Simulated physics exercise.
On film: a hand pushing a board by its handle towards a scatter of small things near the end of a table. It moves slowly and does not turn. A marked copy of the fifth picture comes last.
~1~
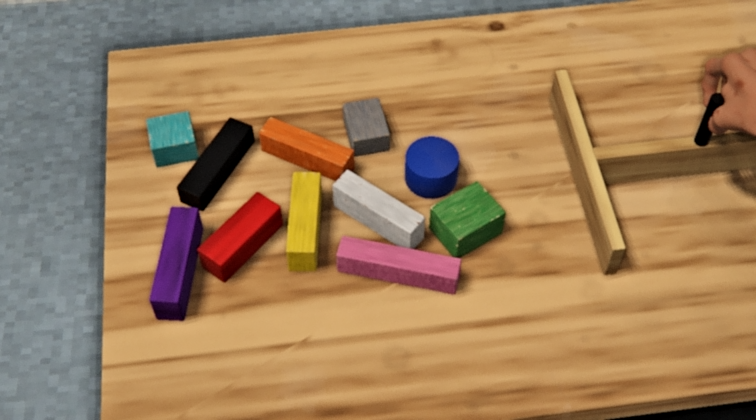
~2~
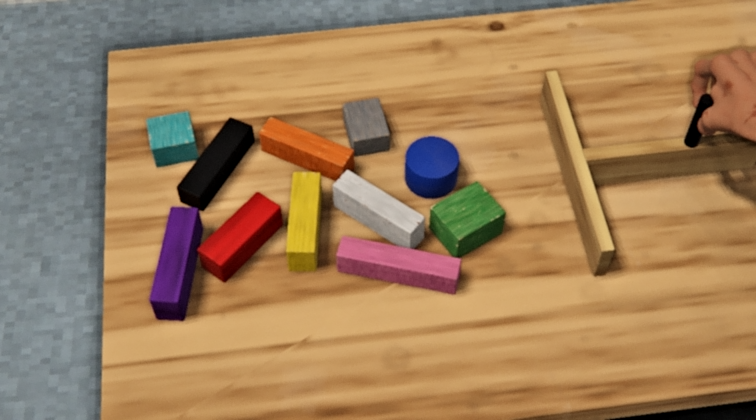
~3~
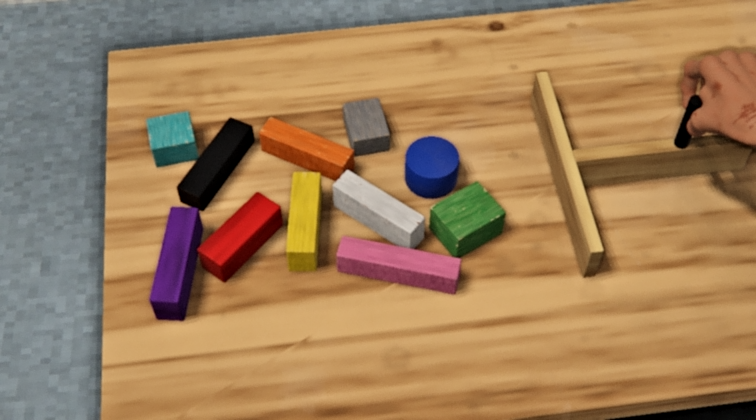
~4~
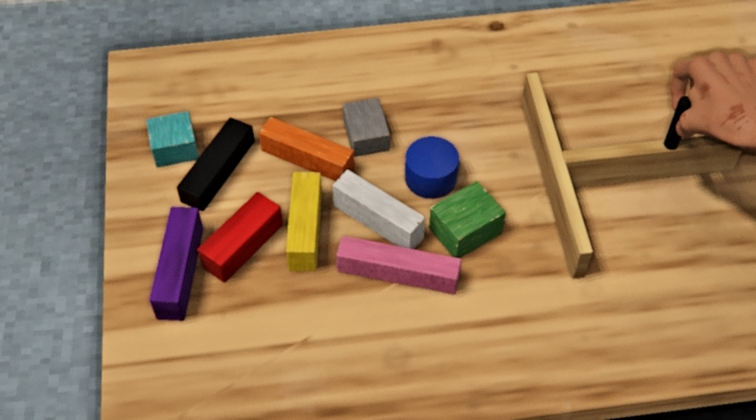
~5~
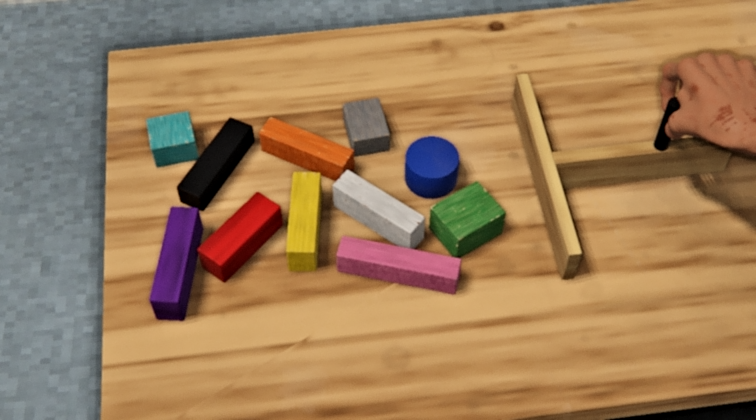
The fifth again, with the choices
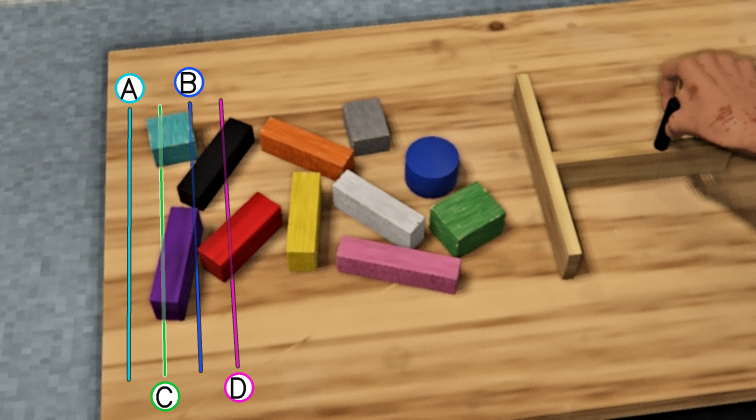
A hand at the right grips the black handle of a T-shaped wooden board and slides it slowly left without turning it, seen from a fixed, high view over a pale wooden table beside a blue-grey floor. Teal, black, purple, red, orange, yellow, grey, white, pink and green blocks and a blue cylinder lie scattered at the left. They stay still, untouched, as the gap narrows.
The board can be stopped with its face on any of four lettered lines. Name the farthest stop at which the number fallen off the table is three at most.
D is the last line within the limit.
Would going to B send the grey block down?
No.
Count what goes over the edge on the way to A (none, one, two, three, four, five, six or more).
Six or more.
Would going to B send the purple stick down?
Yes.
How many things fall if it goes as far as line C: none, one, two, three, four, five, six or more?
In all, six or more.
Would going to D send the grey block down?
By then, no.
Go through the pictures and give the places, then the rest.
The first picture shows red stick (242, 237); blue tin (431, 167); black stick (217, 164).
The second picture shows board (578, 155); grey block (366, 127).
The third picture shows board (567, 156); orange bar (307, 150).
The fourth picture shows board (557, 157); yellow bar (304, 221).
The fifth picture shows board (547, 158); green block (467, 220); pink bar (399, 266); red stick (242, 237).
On the copy, A at (129, 232); B at (195, 225); C at (162, 229); D at (228, 221).
On D. First, board (435, 170); pink bar (381, 269); green block (403, 215).
Then, board (321, 183); purple stick (127, 261); turquoise block (167, 138).
Finally, board (229, 193); purple stick over the edge; red stick over the edge; two fallen.
By contrast, A drops ten; B drops four; C drops seven.
